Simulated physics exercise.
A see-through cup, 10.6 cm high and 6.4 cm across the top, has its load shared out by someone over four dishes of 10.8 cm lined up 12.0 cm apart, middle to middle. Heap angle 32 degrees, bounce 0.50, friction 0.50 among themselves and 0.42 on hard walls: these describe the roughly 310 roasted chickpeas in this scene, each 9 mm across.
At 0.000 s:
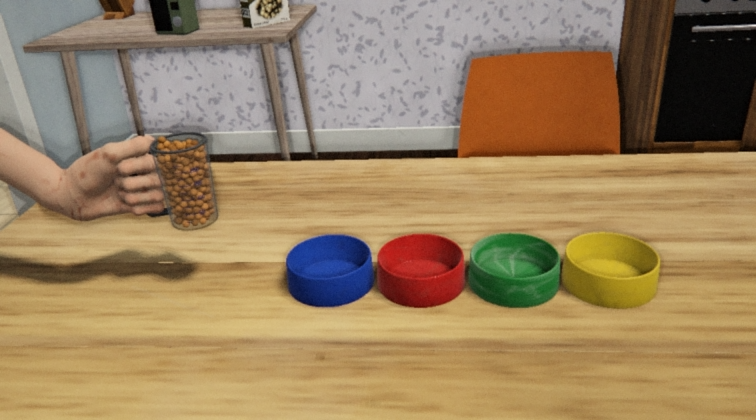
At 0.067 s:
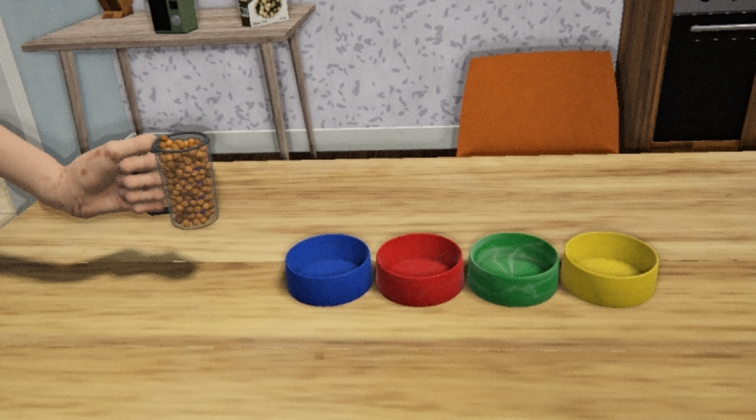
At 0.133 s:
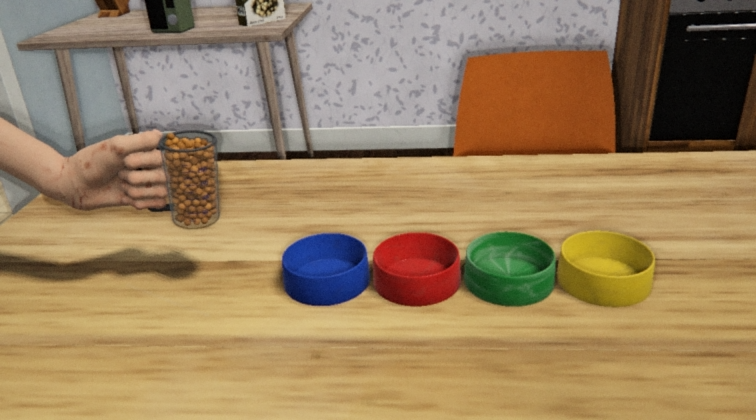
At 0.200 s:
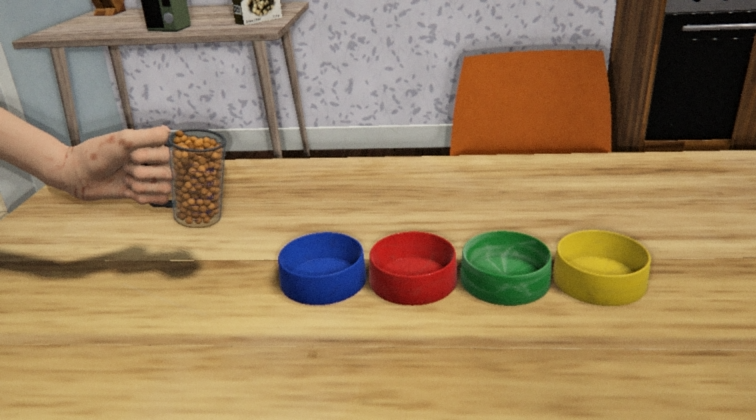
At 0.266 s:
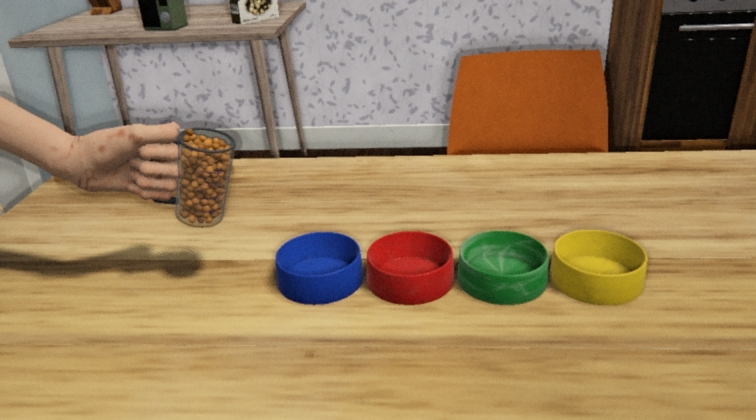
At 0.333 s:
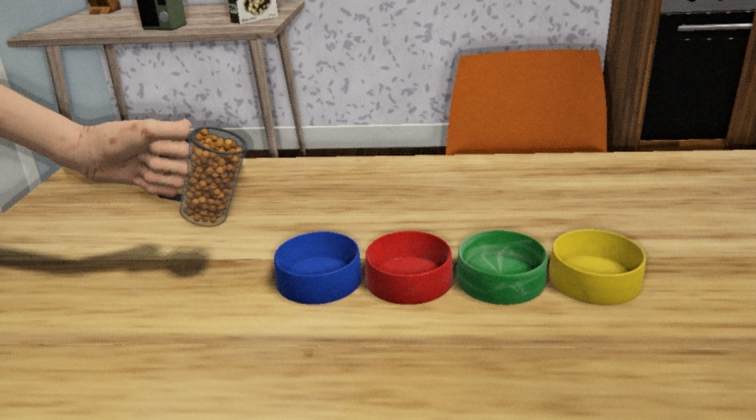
To begin with, a hand at the left holds a see-through cup of roasted chickpeas upright above a wooden table, beside a row of blue, red, green and yellow dishes. The hand then moves the cup slightly right while tilting it gradually toward the dishes, with the chickpeas still inside.
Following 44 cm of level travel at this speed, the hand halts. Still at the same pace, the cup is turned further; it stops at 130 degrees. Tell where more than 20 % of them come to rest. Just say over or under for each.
One by one: Red dish: It should take in more than a fifth; blue dish: It should take in a fifth at the most; green dish: It should take in more than a fifth; yellow dish: It should take in a fifth at the most; counter: It should take in a fifth at the most.
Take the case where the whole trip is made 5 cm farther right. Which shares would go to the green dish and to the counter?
Then I'd expect green at 90 and the counter at 10.
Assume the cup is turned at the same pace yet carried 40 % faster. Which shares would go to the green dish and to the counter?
Shares: Green 40, counter 10.
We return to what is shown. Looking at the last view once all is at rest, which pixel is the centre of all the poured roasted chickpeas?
Resting centre estimate: Around (485, 270).
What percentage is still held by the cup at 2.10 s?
Roughly 0 percent.
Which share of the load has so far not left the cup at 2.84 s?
Close to 0 per cent of the load, I'd guess.
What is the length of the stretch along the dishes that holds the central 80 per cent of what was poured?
Some 14 centimetres.
After 1.39 s, tilt 100 degrees; cup holds 85 %, red 10 %.
Then, at 2.10 s, tilt 130 degrees; cup holds 0 %, red 30 %, green 55 %.
After 2.84 s, tilt 130 degrees; cup holds 0 %, red 30 %, green 55 %.
In the end, at 3.1 s, red 30 %, blue 0 %, green 55 %, yellow 0 %, counter 10 %.
